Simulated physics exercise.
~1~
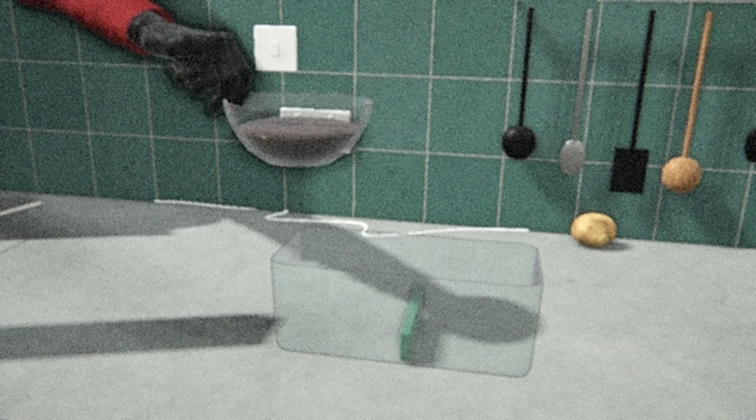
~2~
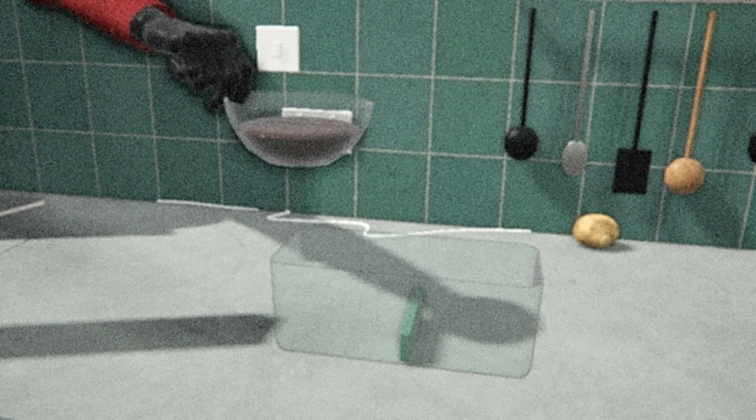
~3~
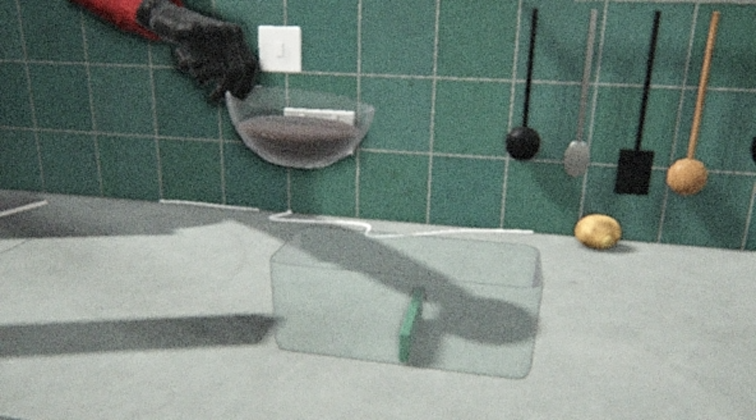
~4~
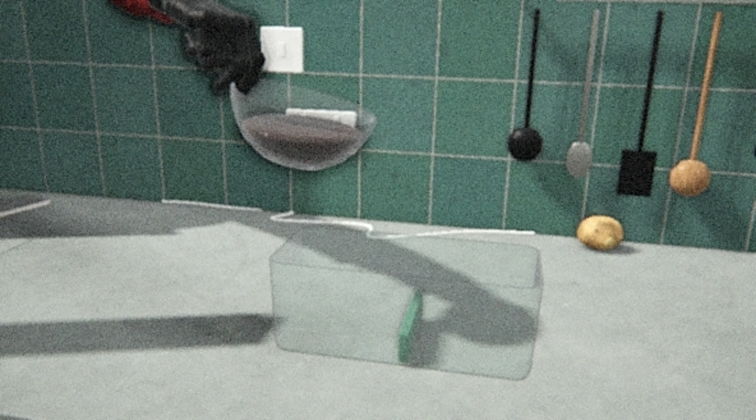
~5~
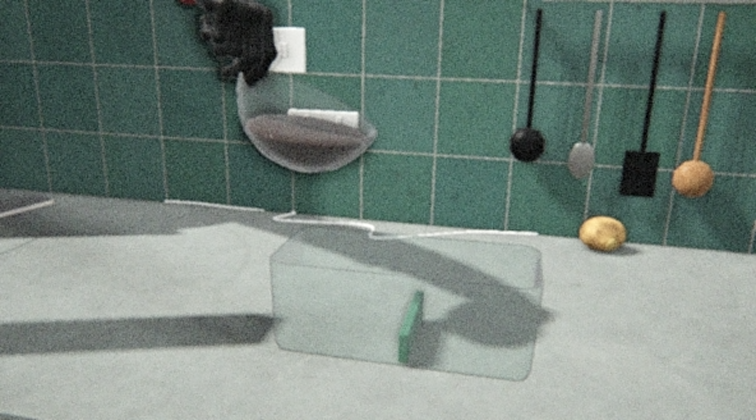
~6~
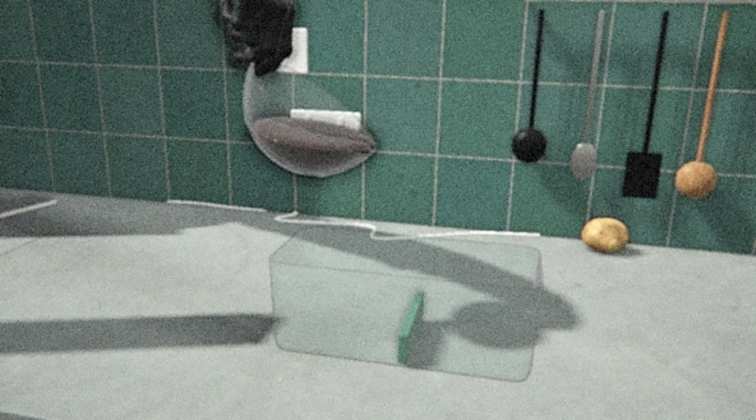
In this clip, a black-gloved hand holds a clear bowl of dark liquid above a long transparent basin with a low green wall inside, then rises and tilts the bowl increasingly to the right, bringing the liquid to its rim.
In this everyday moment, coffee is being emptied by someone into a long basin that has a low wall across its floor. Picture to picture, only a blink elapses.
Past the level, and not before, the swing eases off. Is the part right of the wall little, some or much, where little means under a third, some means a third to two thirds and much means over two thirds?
Little.
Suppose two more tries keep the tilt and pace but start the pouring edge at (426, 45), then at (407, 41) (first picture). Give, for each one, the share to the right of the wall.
First some 70, then 65 per cent.
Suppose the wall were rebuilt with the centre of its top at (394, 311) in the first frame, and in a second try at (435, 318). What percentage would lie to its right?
50 % and 25 %, roughly.
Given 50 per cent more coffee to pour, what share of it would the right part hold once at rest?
40 per cent.
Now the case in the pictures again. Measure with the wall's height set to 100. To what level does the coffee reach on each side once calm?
The left side ends up close to 40, the right side close to 10.
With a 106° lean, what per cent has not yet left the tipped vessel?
0 per cent, approximately.
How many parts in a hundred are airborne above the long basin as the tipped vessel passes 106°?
Somewhere around 25 per cent of it.
A moment on, the tilt is 106° and 2 per cent is still to pour, 61 is left of the wall and 14 right of it.
Next, the tilt is 120° and 0 per cent is still to pour, 68 is left of the wall and 19 right of it.
Then the tilt is 120° and 0 per cent is still to pour, 69 is left of the wall and 21 right of it.
Later the tilt is 120° and 0 per cent is still to pour, 70 is left of the wall and 21 right of it.
At rest 70 per cent lies left of the wall, 21 right of it and 9 outside.
